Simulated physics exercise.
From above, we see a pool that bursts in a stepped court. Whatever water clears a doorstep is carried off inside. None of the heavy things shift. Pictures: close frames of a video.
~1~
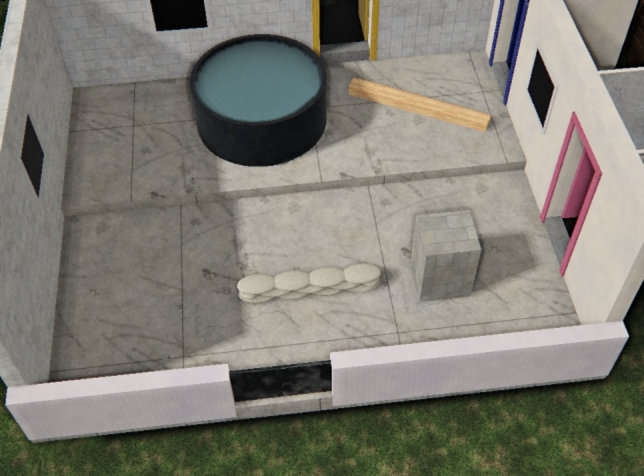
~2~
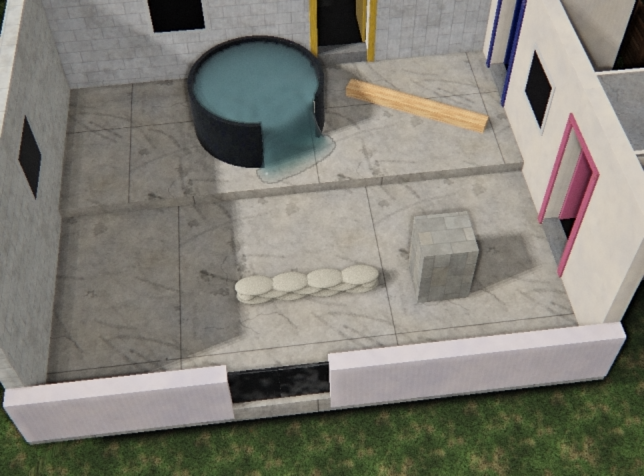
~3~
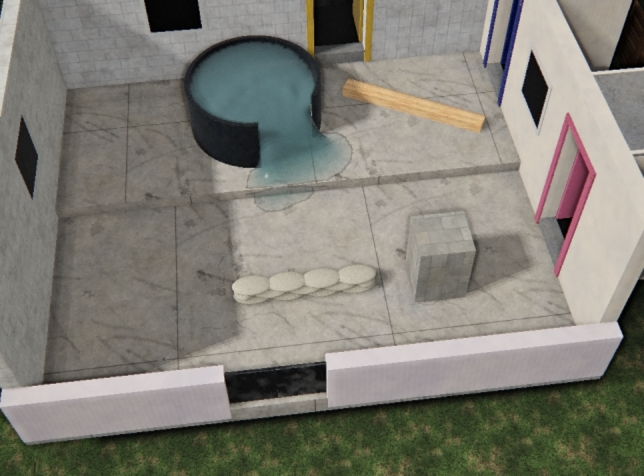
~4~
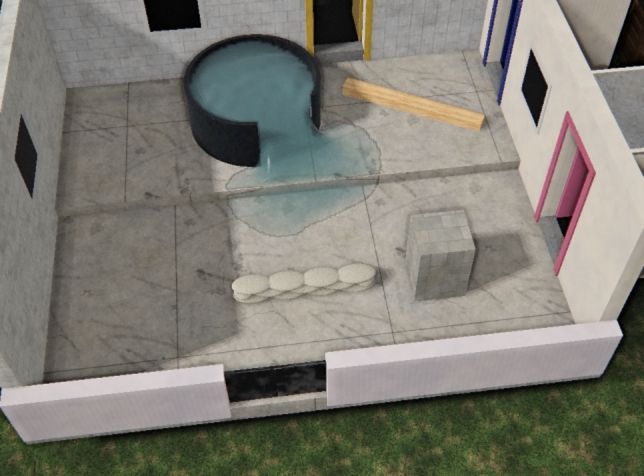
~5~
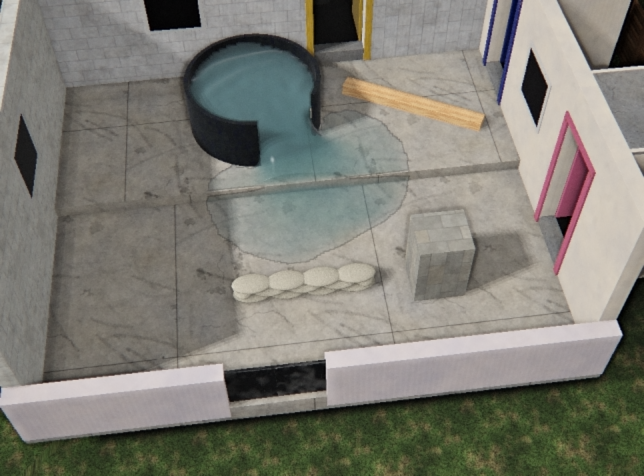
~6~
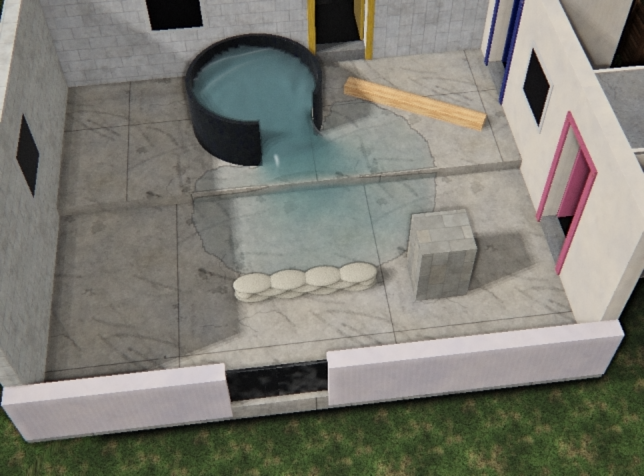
A round dark tank of still water burst open at its front right, and the water poured through the gap, ran over the low step and spread across the stone floor toward the white sandbags.
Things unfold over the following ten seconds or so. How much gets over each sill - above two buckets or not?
At the pink door, above two buckets. At the blue door, not above two buckets. At the yellow door, not above two buckets.
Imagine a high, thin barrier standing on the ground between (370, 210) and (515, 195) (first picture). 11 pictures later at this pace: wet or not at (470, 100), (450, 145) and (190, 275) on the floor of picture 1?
Taking them in order, I'd say parched, soaked and soaked.
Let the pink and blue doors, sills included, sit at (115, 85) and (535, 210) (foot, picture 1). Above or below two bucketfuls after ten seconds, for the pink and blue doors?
Well, the pink one comes up short, but the blue one tops the limit.
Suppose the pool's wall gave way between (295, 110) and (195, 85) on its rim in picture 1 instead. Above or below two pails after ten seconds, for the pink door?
So pink comes in lower.
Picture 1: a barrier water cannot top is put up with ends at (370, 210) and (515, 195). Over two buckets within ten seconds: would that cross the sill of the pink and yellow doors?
Reading it off, the pink door comes in lower and the yellow door comes in lower.
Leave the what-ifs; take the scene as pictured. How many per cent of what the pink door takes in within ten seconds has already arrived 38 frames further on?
I'd put it at about 100 per cent.
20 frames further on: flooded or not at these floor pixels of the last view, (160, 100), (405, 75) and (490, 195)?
Point by point: Not yet wet, not yet wet, inundated.
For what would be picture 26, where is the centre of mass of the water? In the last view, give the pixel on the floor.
Close to (332, 216).
A moment on, water covers 35 % of the floor; the pink door wet at the sill, nothing in, the blue door not reached, the yellow door not reached.
Next, water covers 45 % of the floor; the pink door over two buckets in, the blue door not reached, the yellow door not reached.
Then, water covers 60 % of the floor; the pink door far over two buckets in, the blue door wet at the sill, nothing in, the yellow door not reached.
Later, water covers 65 % of the floor; the pink door far over two buckets in, the blue door wet at the sill, nothing in, the yellow door not reached.
In the end, water covers 60 % of the floor; the pink door far over two buckets in, the blue door wet at the sill, nothing in, the yellow door not reached.
